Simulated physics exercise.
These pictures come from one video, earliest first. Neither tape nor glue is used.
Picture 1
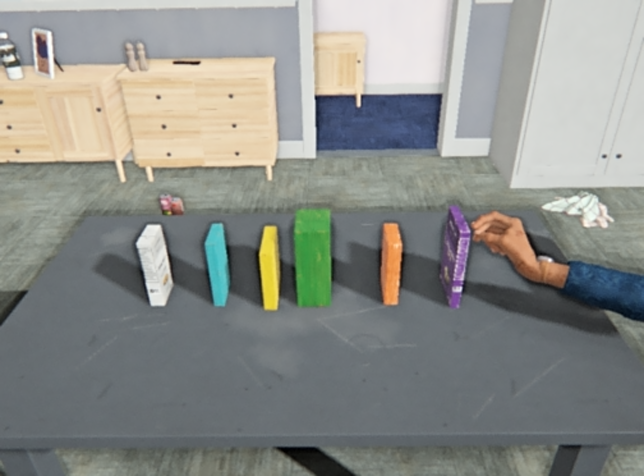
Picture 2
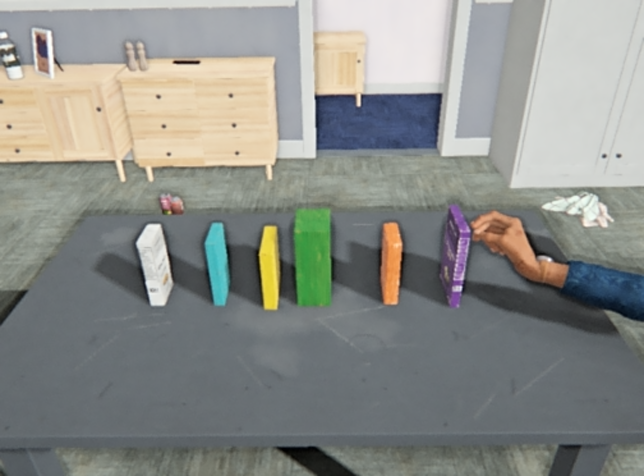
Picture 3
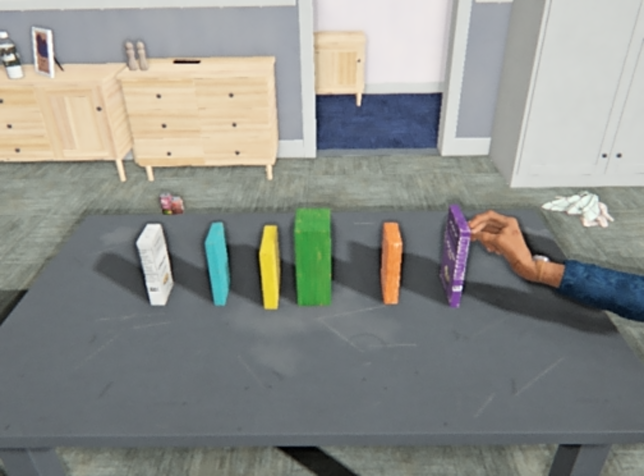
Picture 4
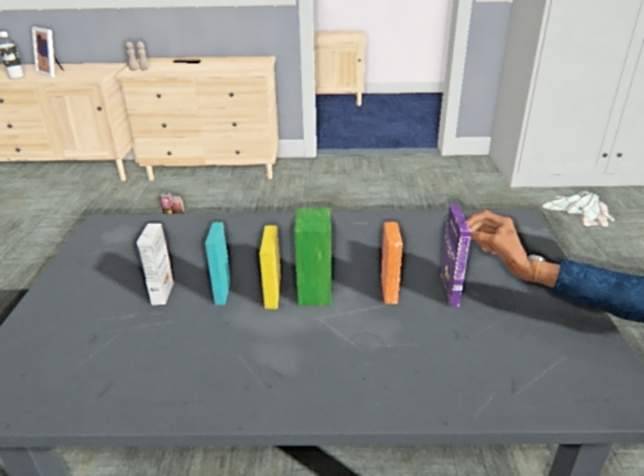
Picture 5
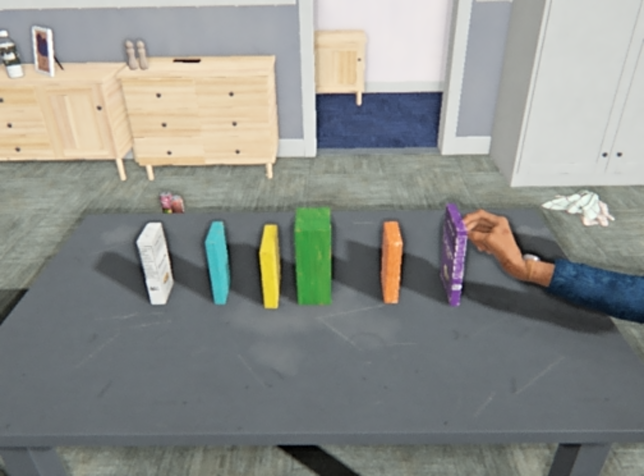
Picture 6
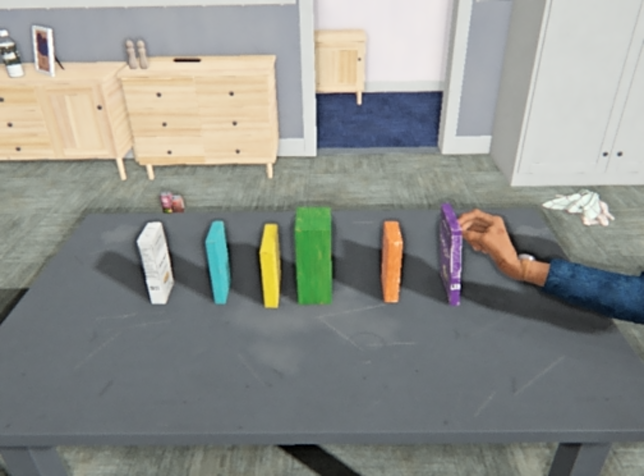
A hand in a blue sleeve touched the purple packet at the right of a row of upright blocks on a gray table, then nudged it into a slight lean toward the left.
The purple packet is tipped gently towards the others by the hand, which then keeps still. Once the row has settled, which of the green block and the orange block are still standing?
In the end the green block ends up standing, the orange block ends up fallen.
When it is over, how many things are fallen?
That makes 2 altogether.
Then, 0.40 s after the last picture, purple packet 43° over; orange block tipped 9° from how it was near (386, 262).
Then, 0.60 s after the last picture, purple packet 69° over; orange block tipped 50° from how it was near (361, 269).
At rest, tipped over on the table, orange block; the other 3 in place. Seen from the same camera at the end, green block near (314, 256), orange block near (363, 270).
